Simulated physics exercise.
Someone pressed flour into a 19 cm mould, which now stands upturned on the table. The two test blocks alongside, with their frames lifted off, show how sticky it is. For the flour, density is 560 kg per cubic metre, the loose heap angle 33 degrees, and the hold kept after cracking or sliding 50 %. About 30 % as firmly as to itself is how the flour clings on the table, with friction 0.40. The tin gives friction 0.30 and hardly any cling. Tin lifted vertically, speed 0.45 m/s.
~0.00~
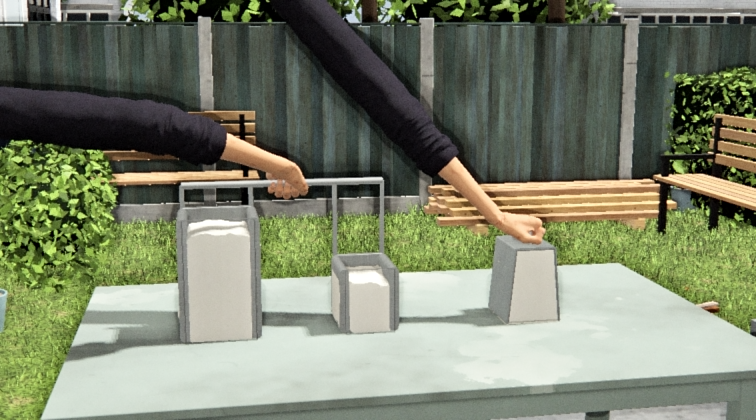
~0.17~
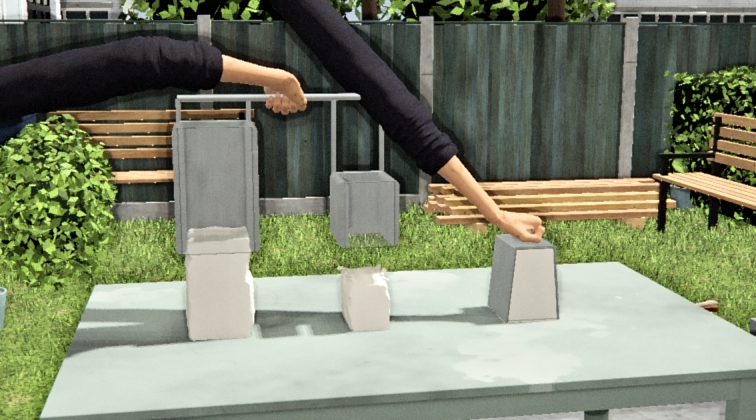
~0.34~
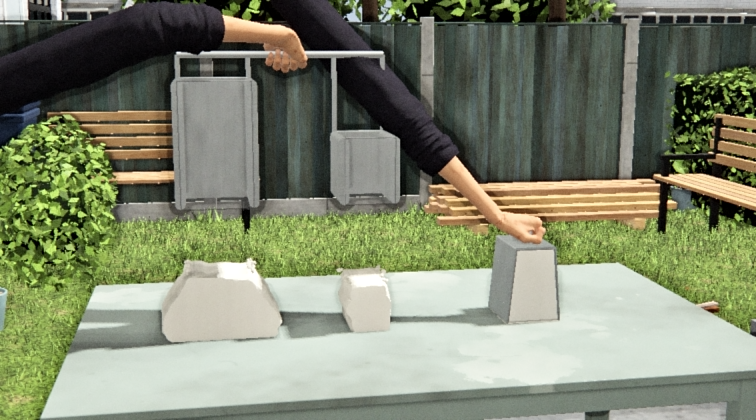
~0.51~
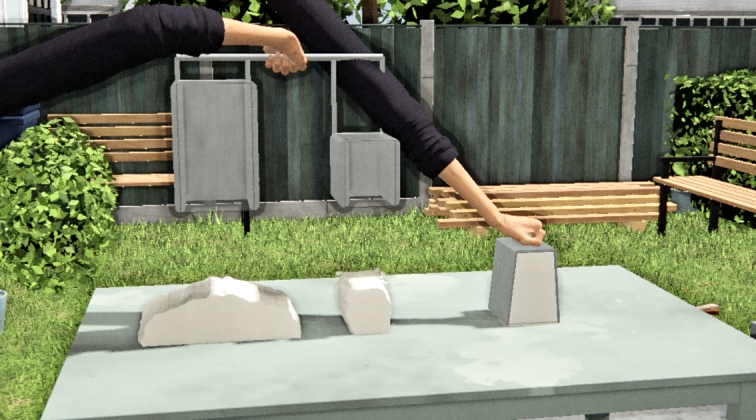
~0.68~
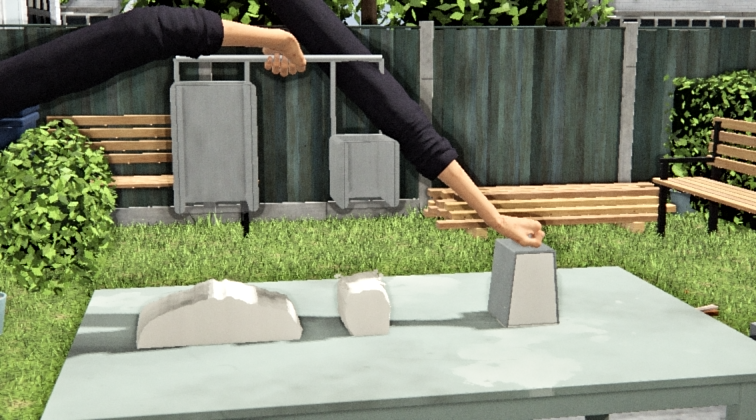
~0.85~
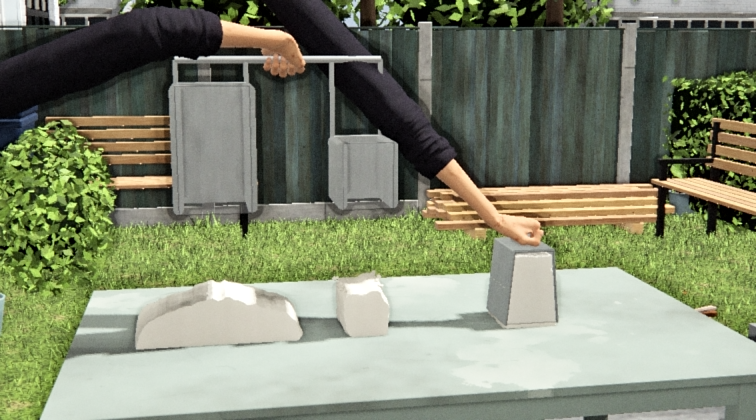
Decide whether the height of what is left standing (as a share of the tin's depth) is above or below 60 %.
Lower than 60 % of the tin's depth.
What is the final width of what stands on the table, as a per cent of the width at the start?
I'd put it at some 210 %.
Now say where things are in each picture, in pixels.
Top corner of the tin at (553, 250), not yet moved; crest of the flour at (522, 252); block heights 27 cm, 13 cm (left to right), in the first picture.
Top corner of the tin at (553, 249), not yet moved; crest of the flour at (521, 251); block heights 25 cm, 13 cm (left to right), in the second picture.
Top corner of the tin at (554, 250), not yet moved; crest of the flour at (522, 252); block heights 17 cm, 13 cm (left to right), in the third picture.
Top corner of the tin at (553, 252), not yet moved; crest of the flour at (522, 254); block heights 12 cm, 13 cm (left to right), in the fourth picture.
Top corner of the tin at (553, 253), not yet moved; crest of the flour at (521, 255); block heights 12 cm, 13 cm (left to right), in the fifth picture.
Top corner of the tin at (552, 252), moved 6 mm; crest of the flour at (549, 256); block heights 12 cm, 12 cm (left to right), in the sixth picture.
After 1.08 s, the tin is up by 10 cm.
After 1.35 s, the tin is up by 22 cm; what stands on the table is 52 % of the tin's depth.
After 1.62 s, the tin is up by 31 cm; what stands on the table is 48 % of the tin's depth.
After 1.89 s, the tin is up by 31 cm; what stands on the table is 47 % of the tin's depth.
After 1.99 s, the tin is up by 31 cm; what stands on the table is 47 % of the tin's depth.
